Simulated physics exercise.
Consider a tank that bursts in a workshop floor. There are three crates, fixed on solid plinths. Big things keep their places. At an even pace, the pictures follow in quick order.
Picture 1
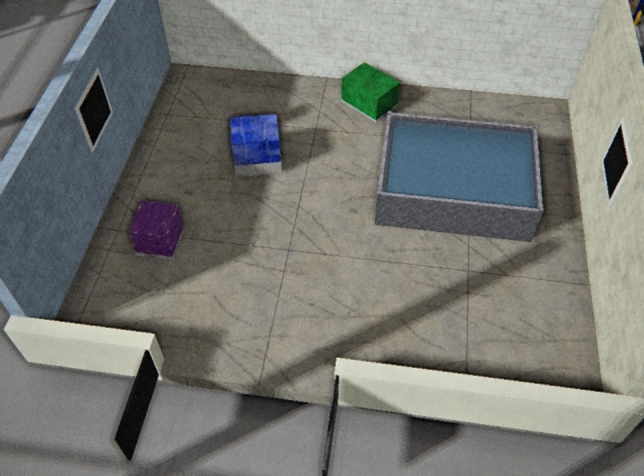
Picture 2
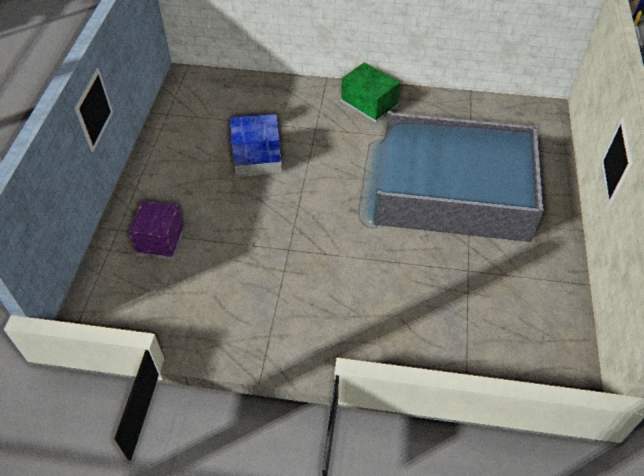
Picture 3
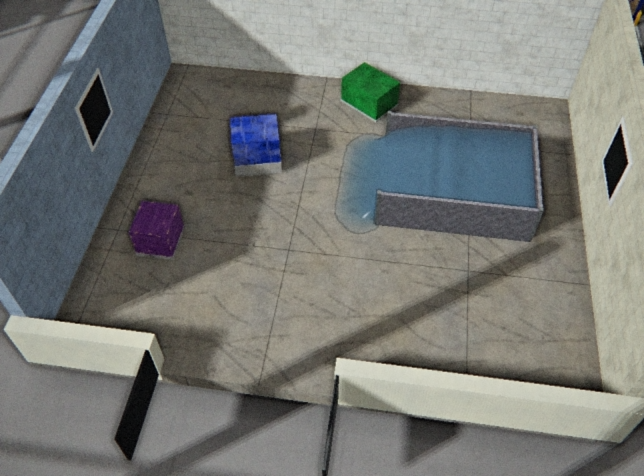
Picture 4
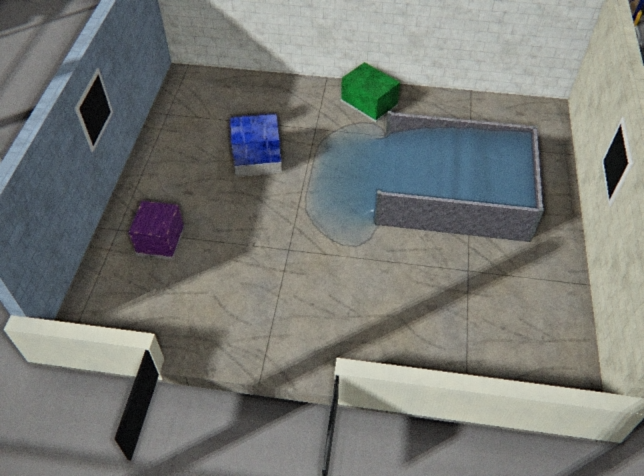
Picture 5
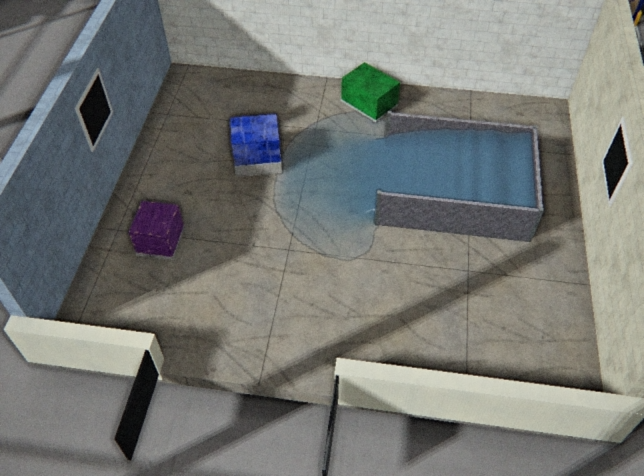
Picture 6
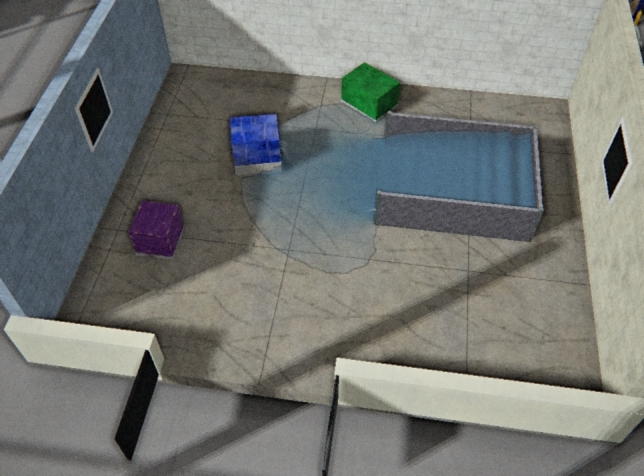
The video shows a tank of still water among purple, blue and green crates; its left side opens and water pours out, spreading leftward across the floor in a widening pool that reaches the blue crate while the crates stay put.
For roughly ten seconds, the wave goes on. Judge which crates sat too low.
The blue crate was too low. The purple crate was too low. The green crate was too low.
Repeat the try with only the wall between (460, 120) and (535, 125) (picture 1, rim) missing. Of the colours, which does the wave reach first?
The crate marked green.
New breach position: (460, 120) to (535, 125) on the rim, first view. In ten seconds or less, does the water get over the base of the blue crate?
Note: Blue crate is never reached.
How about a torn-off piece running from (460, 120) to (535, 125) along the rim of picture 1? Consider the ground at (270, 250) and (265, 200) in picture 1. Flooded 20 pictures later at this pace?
Point one: Still bare; point two: Still bare.
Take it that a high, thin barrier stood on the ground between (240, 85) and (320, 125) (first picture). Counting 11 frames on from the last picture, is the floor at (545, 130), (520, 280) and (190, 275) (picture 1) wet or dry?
One by one: Spared, spared, soaked.
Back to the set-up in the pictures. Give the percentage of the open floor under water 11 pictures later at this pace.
I reckon 45 per cent or so.
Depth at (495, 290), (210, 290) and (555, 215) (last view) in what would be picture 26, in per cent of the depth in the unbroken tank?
At the three places, in the order asked: Around 0, 10 and 0 per cent.
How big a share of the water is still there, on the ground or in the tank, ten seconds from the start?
Estimate: 78 %.
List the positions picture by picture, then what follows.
Still water in the tank at (460, 162), in the first frame.
Water pours out at (384, 174) and has run to a hidden place, in the second frame.
The front is at (370, 136), out from the gap at (384, 175), in the third frame.
The front is at (349, 128), out from the gap at (384, 176), in the fourth frame.
The front is at (301, 136), out from the gap at (384, 176), in the fifth frame.
The front is at (246, 186), out from the gap at (384, 176), in the sixth frame.
A moment on, water covers 30 % of the floor; the blue crate water round its plinth, the purple crate water round its plinth, the green crate water round its plinth.
Next, water covers 45 % of the floor; the blue crate water round its plinth, the purple crate water round its plinth, the green crate water round its plinth.
Then, water covers 50 % of the floor; the blue crate water round its plinth, the purple crate water round its plinth, the green crate water round its plinth.
Later, water covers 60 % of the floor; the blue crate water round its plinth, the purple crate water round its plinth, the green crate water round its plinth.
In the end, water covers 90 % of the floor; the blue crate was topped, the purple crate was topped, the green crate was topped.
